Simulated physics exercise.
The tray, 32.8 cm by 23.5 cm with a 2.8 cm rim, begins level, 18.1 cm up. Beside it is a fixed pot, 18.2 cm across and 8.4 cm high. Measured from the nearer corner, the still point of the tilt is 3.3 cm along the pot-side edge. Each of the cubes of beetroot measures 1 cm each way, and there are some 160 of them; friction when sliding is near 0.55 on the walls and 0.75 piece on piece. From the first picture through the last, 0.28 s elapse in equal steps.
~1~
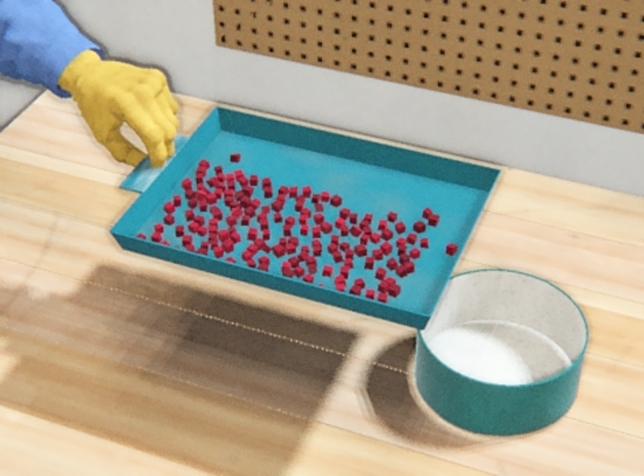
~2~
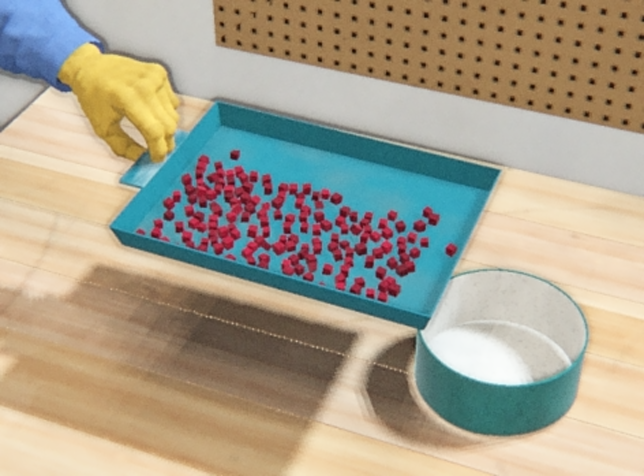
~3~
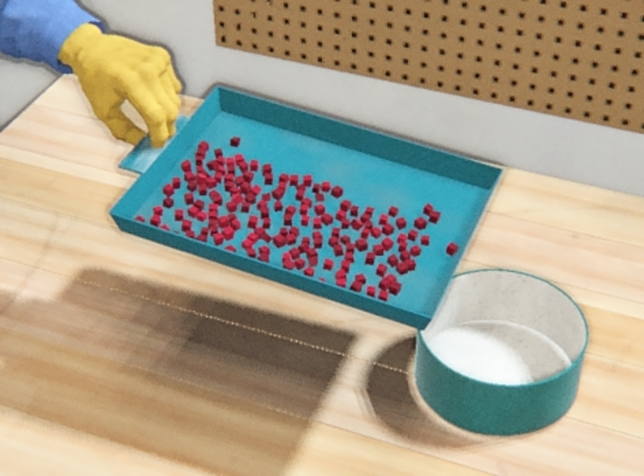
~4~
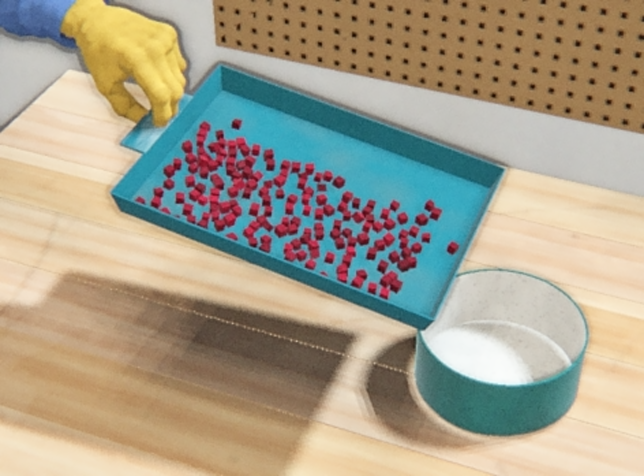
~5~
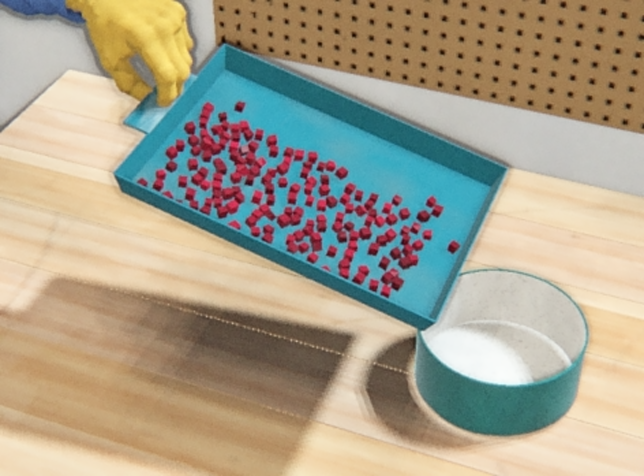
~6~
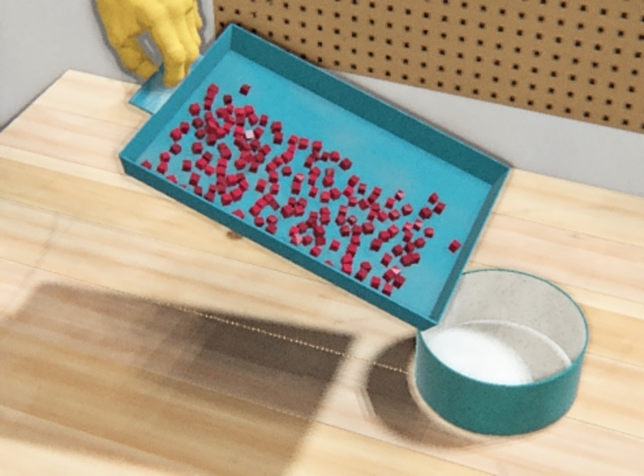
A pale wooden workbench against a grey wall with brown pegboard is seen from above at an angle, the view staying fixed. A yellow-gloved hand in a blue sleeve holds the left end of a teal tray scattered with small dark red cubes, its right front corner beside a round teal pot with white inside. The hand lifts that left end steadily, tilting the tray down toward the right, while the cubes keep their places on it.
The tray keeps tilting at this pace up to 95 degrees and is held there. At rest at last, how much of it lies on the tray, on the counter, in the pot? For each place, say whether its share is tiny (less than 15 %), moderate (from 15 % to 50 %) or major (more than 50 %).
As I see it, tray: A small number. Counter: The majority. Pot: A decent number.
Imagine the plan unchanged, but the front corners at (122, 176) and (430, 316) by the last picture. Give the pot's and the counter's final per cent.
Pot: 5, counter: 95.
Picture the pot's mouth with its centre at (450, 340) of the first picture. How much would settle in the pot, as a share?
About 30 per cent.
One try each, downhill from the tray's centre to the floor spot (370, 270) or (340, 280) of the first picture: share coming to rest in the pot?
Roughly 0 % for the first direction, roughly 0 % for the second.
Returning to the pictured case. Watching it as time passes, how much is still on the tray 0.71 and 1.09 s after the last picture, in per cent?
First 45, then 15.
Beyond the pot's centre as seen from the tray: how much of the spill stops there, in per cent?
About 90 per cent.
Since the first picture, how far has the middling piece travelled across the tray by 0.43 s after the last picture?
It has moved some 9 cm from its start.
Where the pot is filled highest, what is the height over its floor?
It stands at some 2.0 cm.
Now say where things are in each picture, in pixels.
In the first frame, tray tilt 0 degrees, front corners at (120, 228) and (425, 309); middle of the pieces at (287, 230); pot at (502, 324).
In the second frame, tray tilt 1 degrees, front corners at (120, 224) and (425, 309); middle of the pieces at (287, 228).
In the third frame, tray tilt 4 degrees, front corners at (120, 210) and (427, 310), lowest corner right front; middle of the pieces at (288, 220).
In the fourth frame, tray tilt 9 degrees, front corners at (121, 190) and (429, 311), lowest corner right front; middle of the pieces at (289, 209).
In the fifth frame, tray tilt 14 degrees, front corners at (124, 172) and (431, 313), lowest corner right front; middle of the pieces at (292, 198).
In the sixth frame, tray tilt 19 degrees, front corners at (130, 154) and (433, 314), lowest corner right front; middle of the pieces at (296, 188); pot at (502, 324).
Then, 0.43 s after the last picture, tilt 56 degrees; the tray holds 100 %, the pot 0 %.
Then, 0.71 s after the last picture, tilt 80 degrees; the tray holds 45 %, the pot 5 %.
Then, 1.09 s after the last picture, tilt 95 degrees; the tray holds 15 %, the pot 25 %.
In the end, tray 0 %, counter 65 %, pot 35 %.
